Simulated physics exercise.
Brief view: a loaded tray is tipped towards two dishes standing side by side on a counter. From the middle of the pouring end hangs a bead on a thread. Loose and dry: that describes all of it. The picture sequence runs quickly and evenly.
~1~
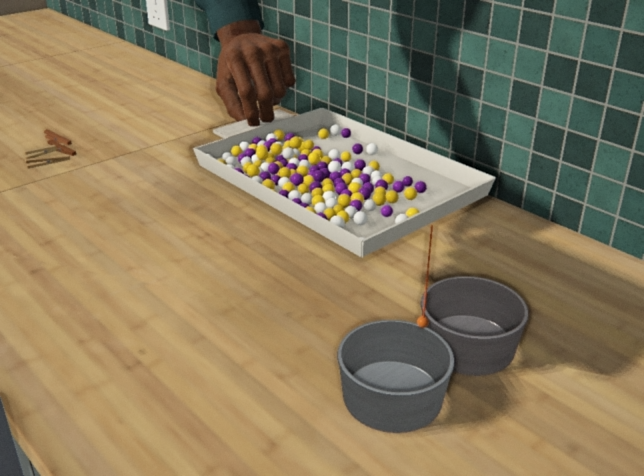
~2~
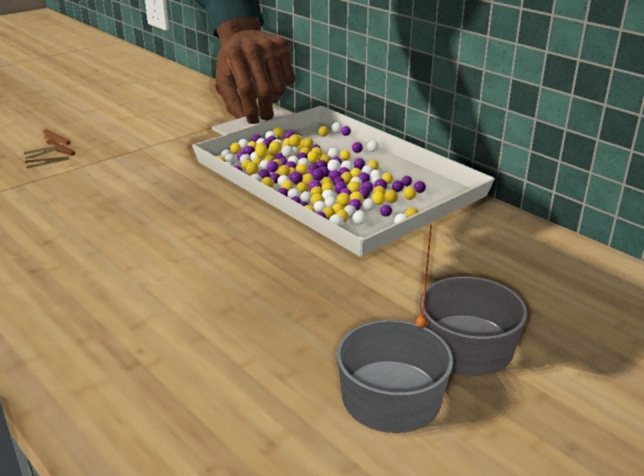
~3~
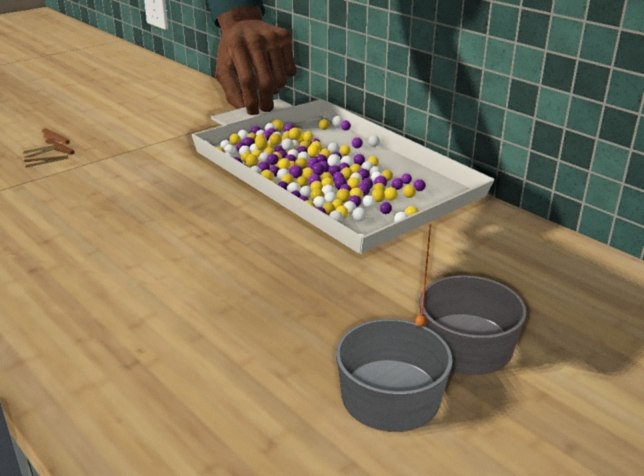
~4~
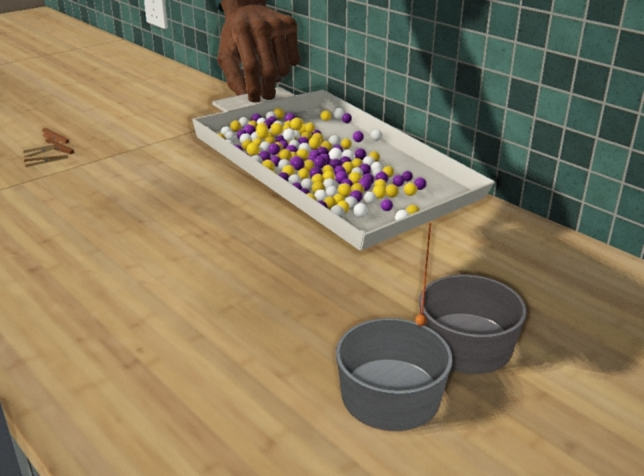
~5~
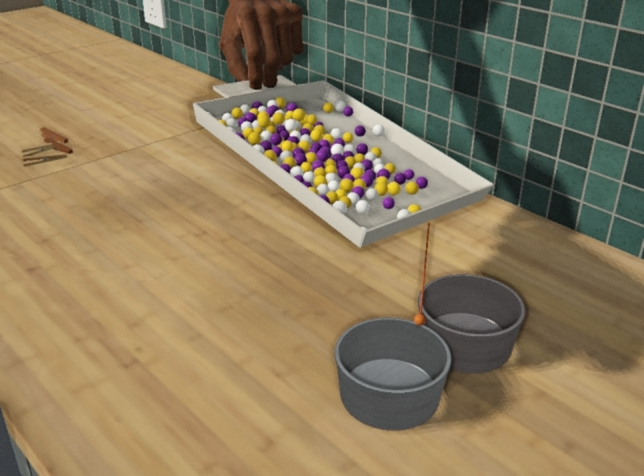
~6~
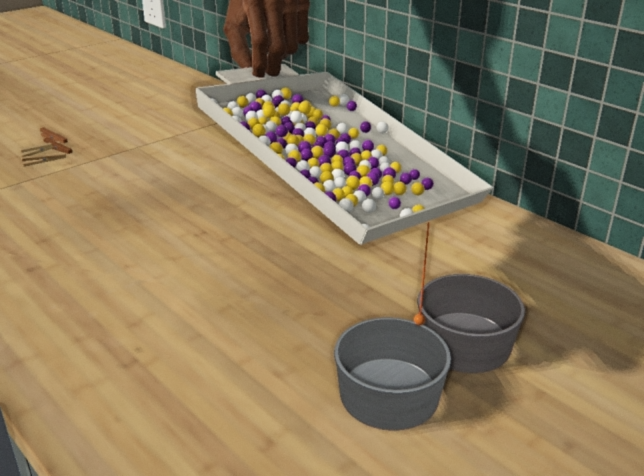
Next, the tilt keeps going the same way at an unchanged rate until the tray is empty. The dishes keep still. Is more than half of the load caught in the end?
Yes, by the end, the dishes are holding most of the load, I'd say.
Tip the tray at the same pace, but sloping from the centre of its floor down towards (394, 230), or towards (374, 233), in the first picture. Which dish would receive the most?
The first try favours the left of the two, the second the left of the two.
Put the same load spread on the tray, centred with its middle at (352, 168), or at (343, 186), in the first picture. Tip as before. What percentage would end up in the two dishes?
Shares: 70 % for the first, 70 % for the second.
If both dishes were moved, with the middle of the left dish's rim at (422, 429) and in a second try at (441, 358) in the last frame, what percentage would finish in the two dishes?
First some 10, then 80 per cent.
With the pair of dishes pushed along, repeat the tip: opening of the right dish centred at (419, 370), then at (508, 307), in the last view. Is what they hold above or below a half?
Short of half, then the bulk of it.
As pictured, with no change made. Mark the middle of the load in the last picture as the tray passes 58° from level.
Look around (439, 170) in the last picture.
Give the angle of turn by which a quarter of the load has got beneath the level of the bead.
80 degrees.
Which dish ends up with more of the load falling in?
Winner: The right side.
Soon, tray tipped steeply; nearly all on the tray; a stray few in the right dish; a stray few outside both; a stray few in the air.
A while on, tray tipped right over; a small part on the tray; a stray few in the left dish; about two thirds in the right dish; a small part outside both; a small part in the air.
Towards the end, tray tipped past a quarter turn; a stray few in the left dish; most in the right dish; about a quarter outside both.
Finally, tray tipped past a quarter turn; a stray few in the left dish; most in the right dish; about a quarter outside both.
